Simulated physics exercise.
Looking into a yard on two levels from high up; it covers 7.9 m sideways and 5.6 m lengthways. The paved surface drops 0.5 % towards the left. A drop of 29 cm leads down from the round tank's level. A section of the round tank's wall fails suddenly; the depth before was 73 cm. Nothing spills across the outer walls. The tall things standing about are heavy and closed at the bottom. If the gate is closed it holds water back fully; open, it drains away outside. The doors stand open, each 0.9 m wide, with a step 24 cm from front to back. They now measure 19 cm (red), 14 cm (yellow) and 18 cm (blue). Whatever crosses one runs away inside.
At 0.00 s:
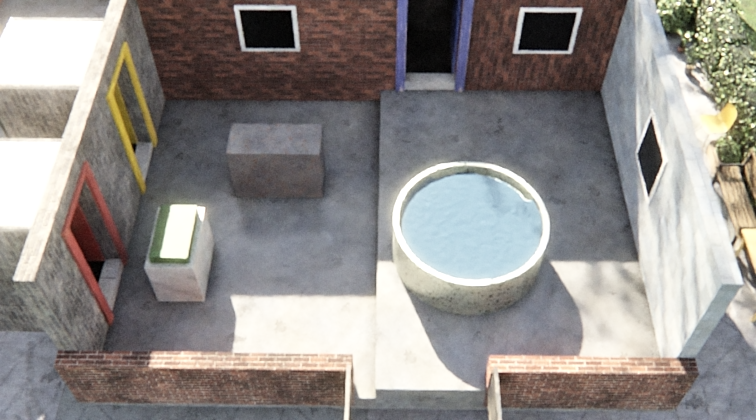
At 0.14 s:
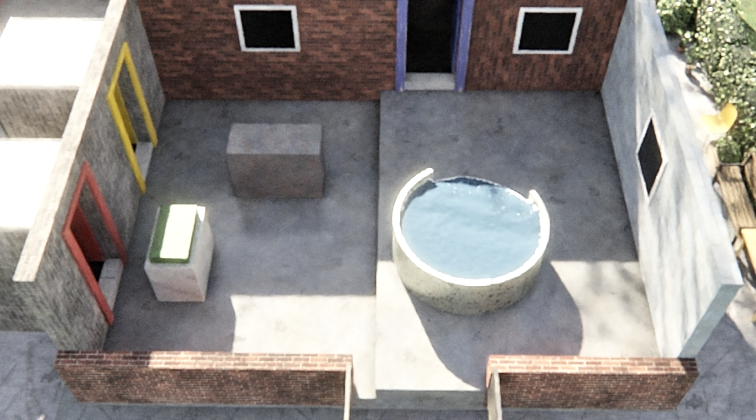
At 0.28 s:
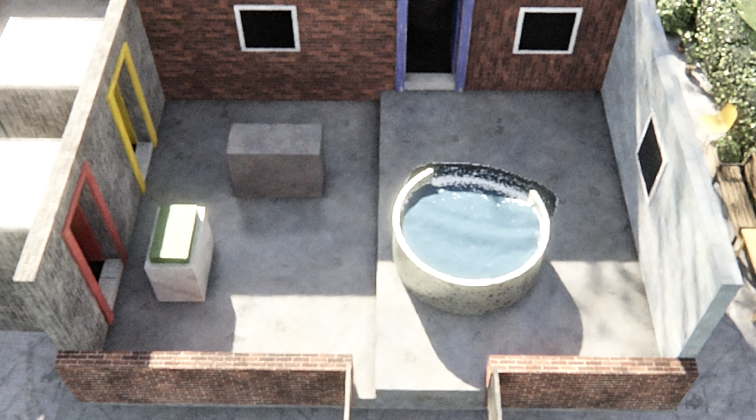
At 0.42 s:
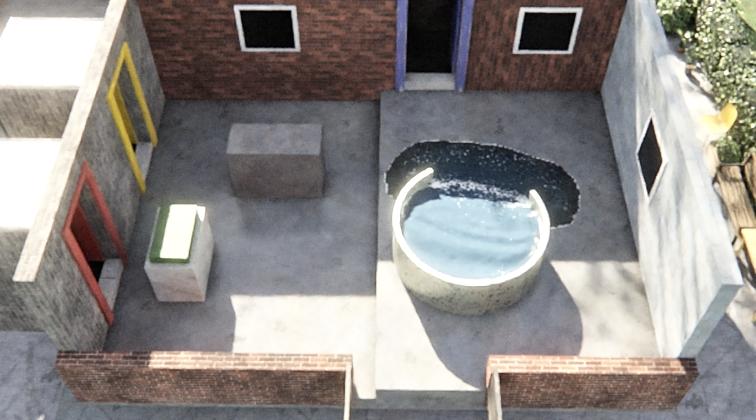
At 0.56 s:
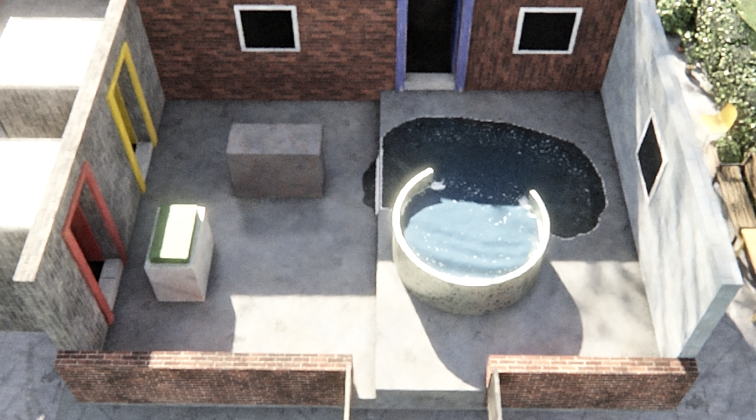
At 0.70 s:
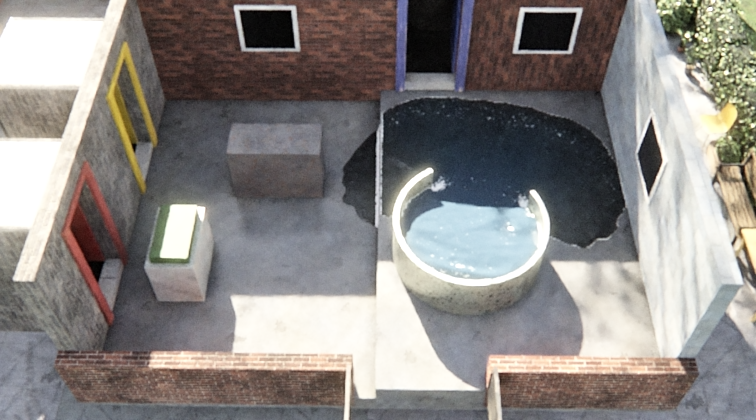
In a walled yard, a round tank's far side opens and water pours out, spreading dark across the paving behind it.
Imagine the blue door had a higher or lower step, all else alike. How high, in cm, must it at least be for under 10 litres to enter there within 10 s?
At least 26 cm or so.
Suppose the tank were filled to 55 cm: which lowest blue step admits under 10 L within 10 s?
About 19 cm.
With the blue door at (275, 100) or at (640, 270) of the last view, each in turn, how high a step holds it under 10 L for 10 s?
Roughly 6.5 and 5.5 cm.
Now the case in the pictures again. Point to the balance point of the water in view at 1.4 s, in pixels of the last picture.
At about (479, 193).
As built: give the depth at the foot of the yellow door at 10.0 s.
Some 9.0 cm.
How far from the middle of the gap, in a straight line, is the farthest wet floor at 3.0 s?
About 6.2 m.
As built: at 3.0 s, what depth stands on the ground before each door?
In cm: Red 0, yellow 0, blue 20.
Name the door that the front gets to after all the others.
It is the red one.
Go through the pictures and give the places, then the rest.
In the first frame, the round tank at (471, 223) is whole and still, 73 cm deep; the blue door at (432, 47) is dry.
In the second frame, water pours out on the far side and has run 0.3 m, to a hidden place; about 10 cm deep outside, 73 cm at the back.
In the third frame, water pours out on the far side and has run 0.7 m, to (548, 194); about 10 cm deep outside, 73 cm at the back.
In the fourth frame, the gap is on the far side, the front 1.2 m out at (551, 166); the back of the round tank holds 72 cm.
In the fifth frame, water pours out on the far side and has run 1.8 m, to (565, 145); about 6 cm deep outside, 65 cm at the back.
In the sixth frame, water pours out on the far side and has run 2.3 m, to (576, 127); about 4 cm deep outside, 61 cm at the back; the blue door at (432, 47), 2.6 m from the gap, is still 0.3 m from the nearest water.
After 1.4 s water covers 30 % of the floor, deepest (44 cm) near (593, 91); 27 cm at the blue door, 6 litres in over its 18 cm step.
After 3.0 s water covers 40 % of the floor, deepest (28 cm) near (503, 97); 20 cm at the blue door, 63 litres in over its 18 cm step.
After 10.0 s water covers 95 % of the floor, deepest (14 cm) near (96, 379); 5 cm at the blue door, 68 litres in over its 18 cm step.
At the blue door as built, the water arrived by 0.8 s and peaked near 30 cm at 1.8 s.
With a step of 23 cm, 24 litres would have come in within the 10 s; with 31 cm, 2 litres. So under 10 litres takes about 26 cm.
